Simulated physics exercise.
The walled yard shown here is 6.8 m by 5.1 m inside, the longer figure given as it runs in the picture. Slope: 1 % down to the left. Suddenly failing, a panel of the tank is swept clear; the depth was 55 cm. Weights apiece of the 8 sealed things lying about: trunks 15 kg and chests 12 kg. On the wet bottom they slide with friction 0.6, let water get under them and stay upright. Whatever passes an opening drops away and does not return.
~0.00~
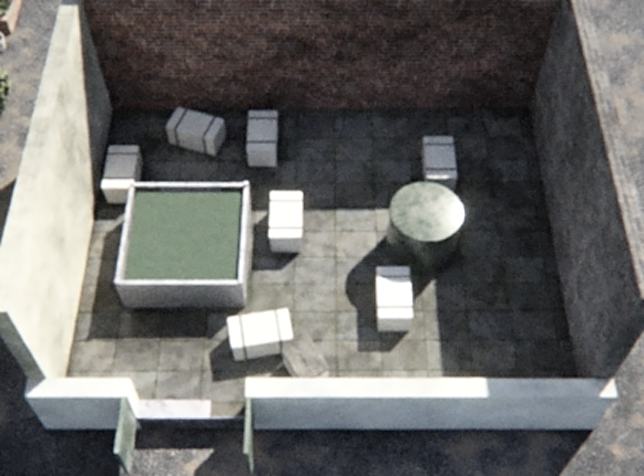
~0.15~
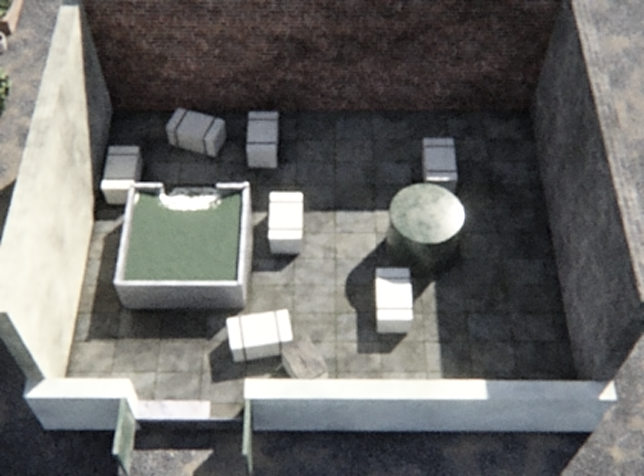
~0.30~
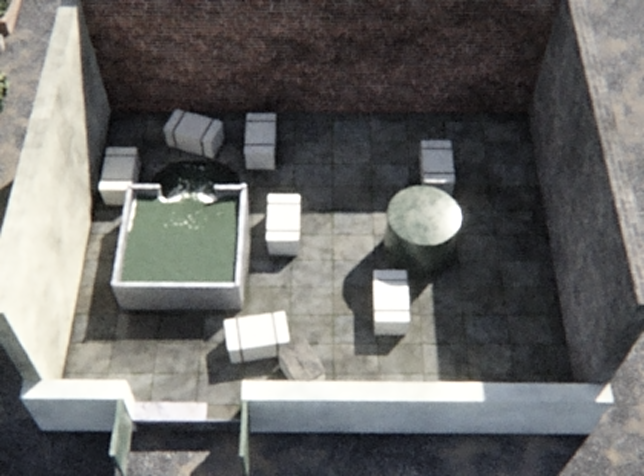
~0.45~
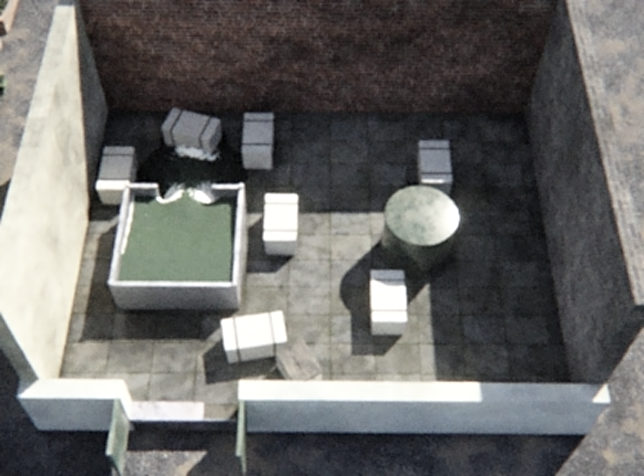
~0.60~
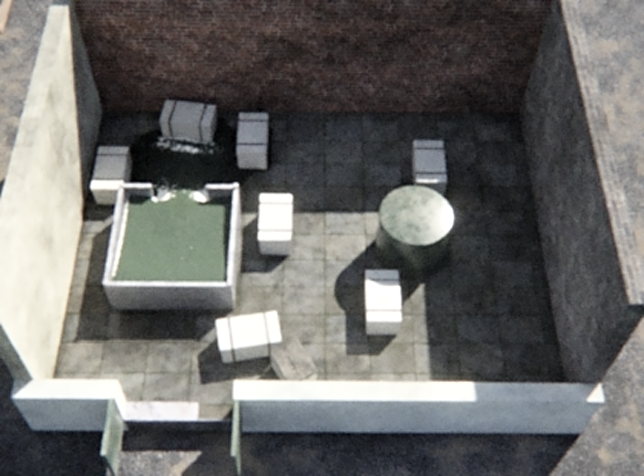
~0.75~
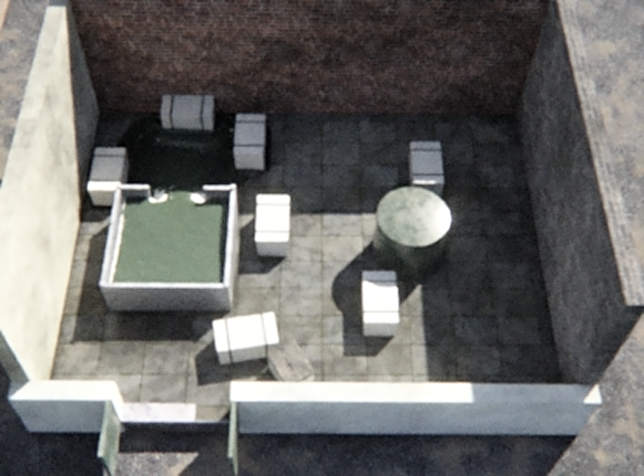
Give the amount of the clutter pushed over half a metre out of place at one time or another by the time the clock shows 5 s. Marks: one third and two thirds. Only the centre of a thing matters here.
Fewer than a third of them move that far.
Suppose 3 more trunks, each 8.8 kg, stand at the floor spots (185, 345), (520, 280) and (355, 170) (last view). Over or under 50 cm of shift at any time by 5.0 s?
In turn: Less, short of it, more.
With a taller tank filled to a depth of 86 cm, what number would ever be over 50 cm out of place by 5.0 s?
Count: 3.
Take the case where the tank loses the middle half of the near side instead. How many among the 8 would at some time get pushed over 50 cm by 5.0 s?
That would give 1.
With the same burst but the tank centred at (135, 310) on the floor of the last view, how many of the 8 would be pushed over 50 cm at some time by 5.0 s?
Result: 3 of them.
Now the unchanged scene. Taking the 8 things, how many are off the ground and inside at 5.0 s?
At that time the total is 2.
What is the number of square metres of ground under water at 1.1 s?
Roughly 7.0 m2.
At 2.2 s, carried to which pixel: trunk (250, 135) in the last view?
It would be close to (307, 134) by then.
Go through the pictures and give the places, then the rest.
In the first picture, a trunk at (195, 123), on the bottom; a trunk at (262, 130), on the bottom; water covers 2.5 m2; 0 of 8 have shifted.
In the second picture, a trunk at (196, 124) rests on the ground; a trunk at (263, 131) rests on the ground; water covers 3.0 m2; 0 of 8 have shifted.
In the third picture, a trunk at (193, 125), on the bottom; a trunk at (261, 133) rests on the ground; 3.6 m2 under water; 0 of 8 have shifted.
In the fourth picture, a trunk at (191, 124) rests on the ground; a trunk at (258, 133), on the bottom; water covers 4.1 m2; 0 of 8 have shifted.
In the fifth picture, a trunk at (188, 113) rests on the ground, 23 cm from its start; a trunk at (253, 132) rests on the ground; 4.7 m2 under water; 1 of 8 have shifted.
In the sixth picture, a trunk at (187, 106), on the bottom, 43 cm from its start; a trunk at (250, 134), on the bottom; 5.6 m2 under water; 1 of 8 have shifted.
After 1.1 s 0 of 8 are over 50 cm from their spots; 1 afloat.
After 2.2 s 1 of 8 are over 50 cm from their spots; 1 afloat.
After 3.5 s 2 of 8 are over 50 cm from their spots; 2 afloat.
After 5.0 s 2 of 8 are over 50 cm from their spots, and 2 have been at some point; 2 afloat.
